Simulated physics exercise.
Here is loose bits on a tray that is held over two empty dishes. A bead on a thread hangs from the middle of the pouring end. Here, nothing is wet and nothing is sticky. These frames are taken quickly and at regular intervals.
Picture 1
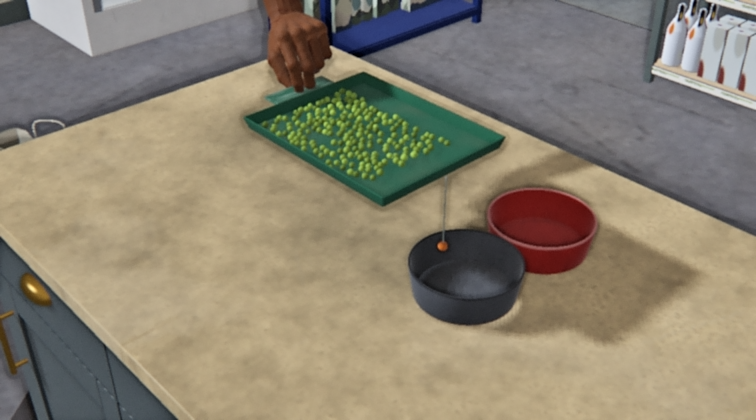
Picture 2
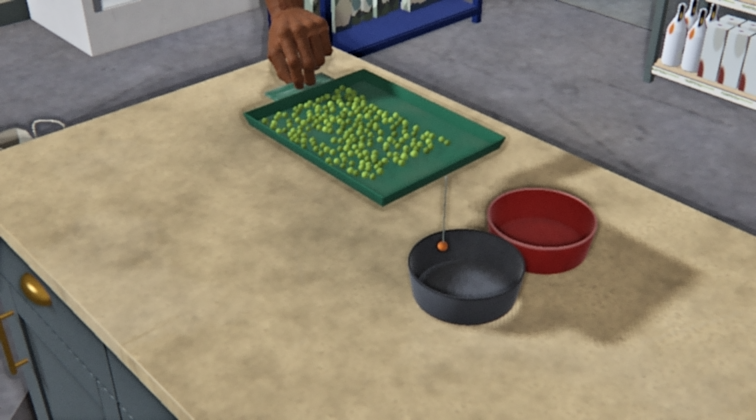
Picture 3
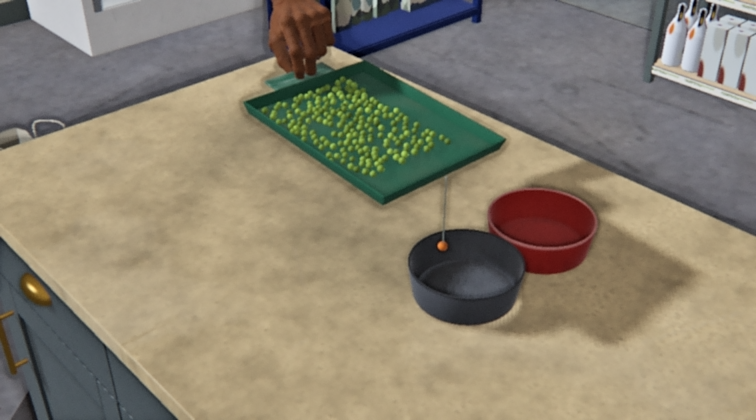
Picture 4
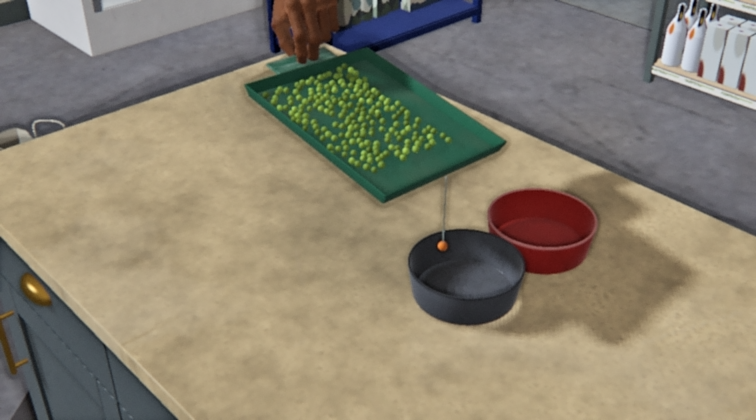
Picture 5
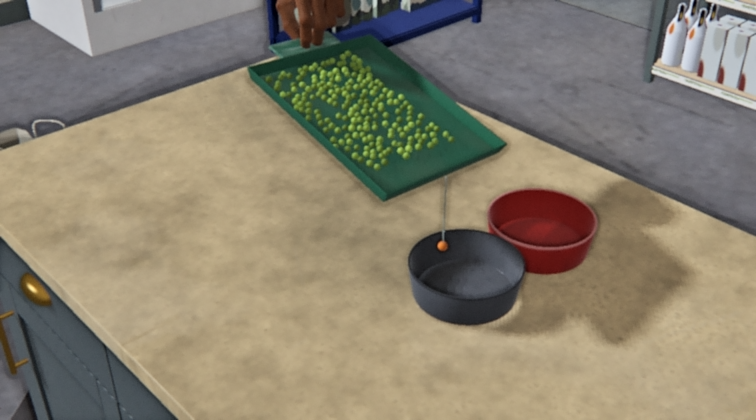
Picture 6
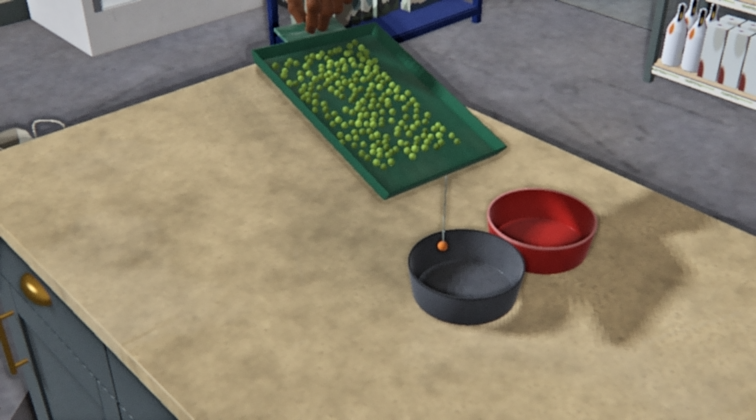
On a kitchen counter, a hand raises the back of a green tray of peas.
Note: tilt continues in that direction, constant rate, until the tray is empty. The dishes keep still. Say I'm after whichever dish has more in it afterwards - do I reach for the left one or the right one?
It pours more generously into the left dish, it seems.
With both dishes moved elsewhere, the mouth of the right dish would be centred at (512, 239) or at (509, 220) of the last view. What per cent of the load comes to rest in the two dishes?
Near 100 % and 80 %.
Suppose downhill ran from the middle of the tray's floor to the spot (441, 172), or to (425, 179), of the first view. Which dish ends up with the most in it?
The leftmost dish, then the leftmost dish.
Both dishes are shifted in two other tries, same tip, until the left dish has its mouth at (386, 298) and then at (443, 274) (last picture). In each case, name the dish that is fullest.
The first time it's the right-side dish, the second time it's the right-side dish.
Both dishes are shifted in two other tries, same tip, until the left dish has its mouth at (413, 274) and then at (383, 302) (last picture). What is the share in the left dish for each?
Close to 10 in a hundred, then close to 0 in a hundred.
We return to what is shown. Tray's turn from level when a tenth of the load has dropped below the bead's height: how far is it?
It sits at roughly 65°.
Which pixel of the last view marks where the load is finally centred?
Somewhere around (495, 280) in the final view.
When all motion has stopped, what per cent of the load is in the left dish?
I'd put that share near 60 per cent.
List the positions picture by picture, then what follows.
Corners of the pouring end (383, 195) and (500, 136), level; middle of the load (351, 133), dried peas; left dish (509, 302); right dish (584, 252); bead on its thread (443, 246), in the first frame.
Corners of the pouring end (383, 194) and (500, 137), level; middle of the load (351, 131), in the second frame.
Corners of the pouring end (384, 193) and (501, 138), tipped barely, lowest at the right corner; middle of the load (352, 125), in the third frame.
Corners of the pouring end (385, 192) and (501, 140), tipped a little, lowest at the right corner; middle of the load (353, 116), in the fourth frame.
Corners of the pouring end (387, 191) and (502, 143), tipped clearly, lowest at the right corner; middle of the load (356, 107), in the fifth frame.
Corners of the pouring end (389, 190) and (502, 145), tipped clearly, lowest at the right corner; middle of the load (363, 102), almost all on the move; left dish (509, 302); right dish (584, 252), in the sixth frame.
Just after the last frame, tray tipped steeply; roughly half on the tray; about a tenth in the left dish; about a tenth in the right dish; about a tenth outside both; roughly a quarter in the air.
A moment on, tray tipped past a quarter turn; just a few on the tray; roughly half in the left dish; roughly a quarter in the right dish; about a tenth outside both; about a tenth in the air.
Further on, tray tipped past a quarter turn; roughly half in the left dish; roughly a quarter in the right dish; about a tenth outside both.
When it is over, tray tipped past a quarter turn; roughly half in the left dish; roughly a quarter in the right dish; about a tenth outside both.
